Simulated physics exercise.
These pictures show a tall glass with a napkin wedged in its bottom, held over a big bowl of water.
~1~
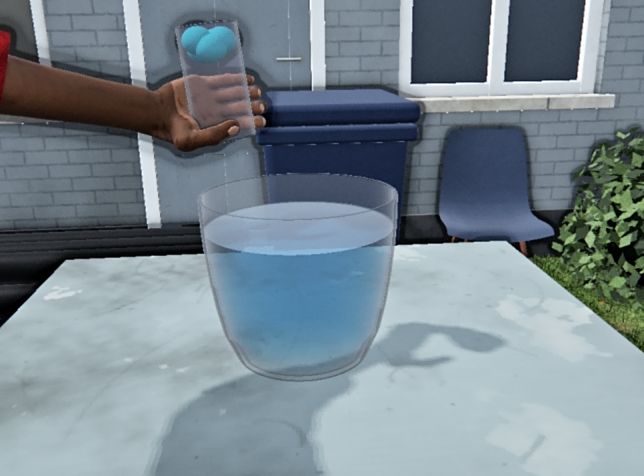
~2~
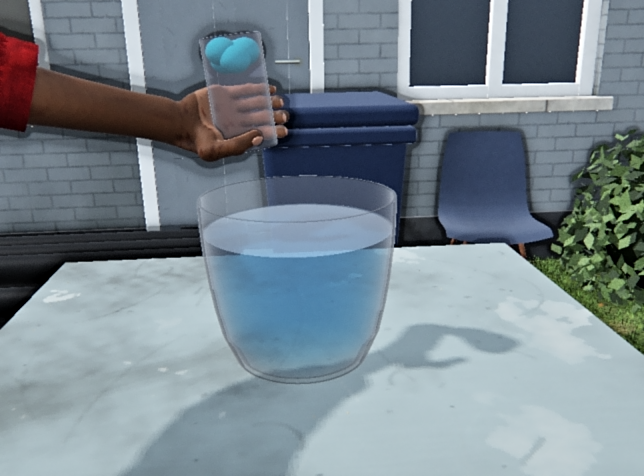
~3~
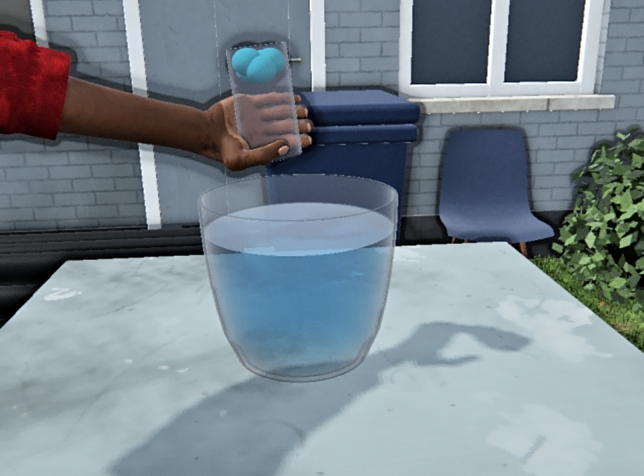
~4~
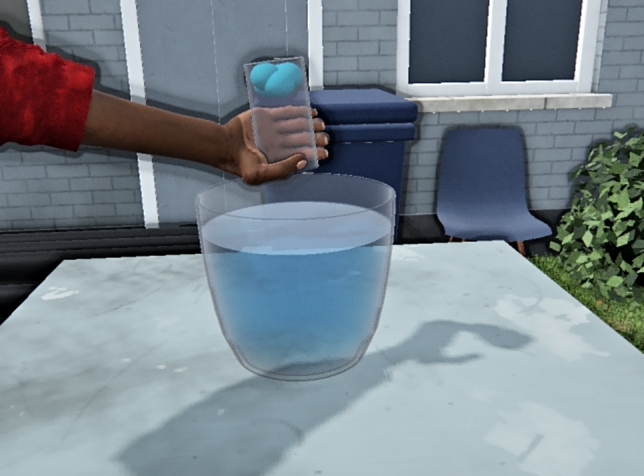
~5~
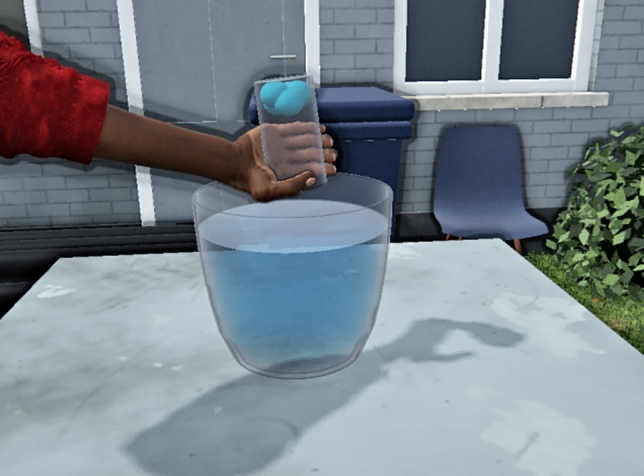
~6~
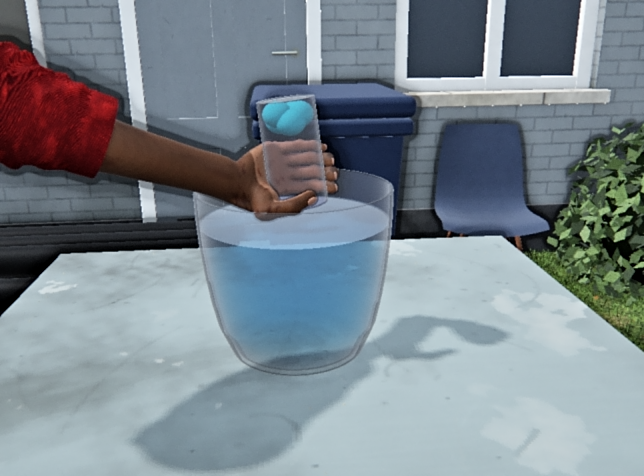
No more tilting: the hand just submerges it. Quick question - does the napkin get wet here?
No - water never gets to it.
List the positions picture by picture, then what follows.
Tall glass (217, 86) mouth down; above the big bowl, in the first frame.
Tall glass (240, 96) mouth down; napkin (232, 53); coming down, in the second frame.
Tall glass (265, 106) mouth down; lower, in the third frame.
Tall glass (282, 120) mouth down; napkin (276, 78); lower still, in the fourth frame.
Tall glass (291, 136) mouth down; close to the surface, in the fifth frame.
Tall glass (293, 155) mouth down; napkin (287, 115); just over the surface, in the sixth frame.
A moment on, the tall glass enters the water.
Further on, air is trapped inside and holds the level down.
When it is over, the tall glass is under, still full of air, and the napkin is dry.
